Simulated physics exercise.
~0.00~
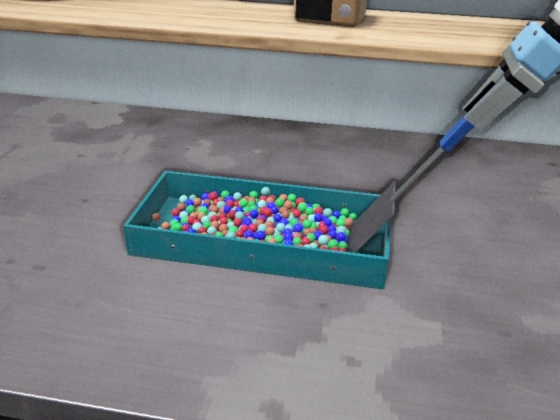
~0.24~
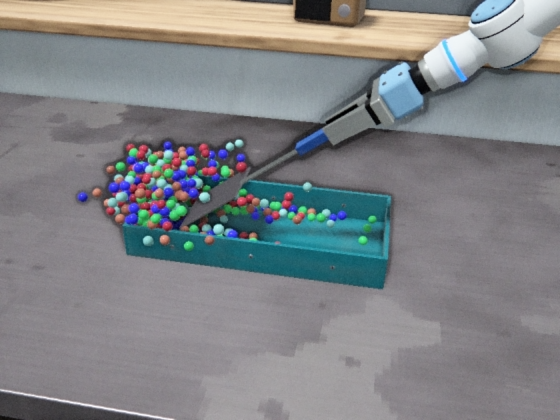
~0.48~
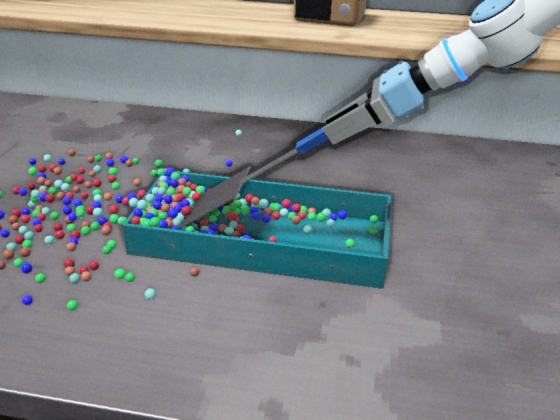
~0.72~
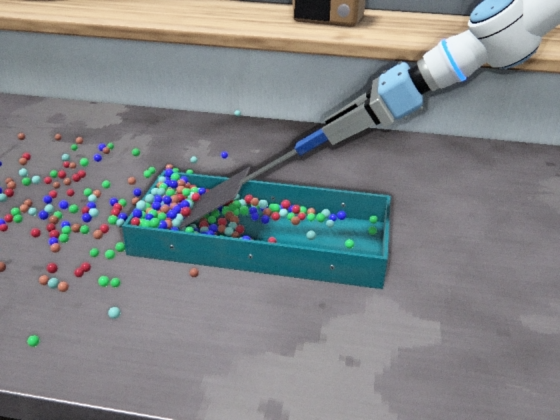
A robot arm pushed a paddle leftward through a teal tray of small colorful balls, heaping them at the left end until many spilled over and scattered across the grey table, while the rest stayed piled in the tray beside the still paddle.
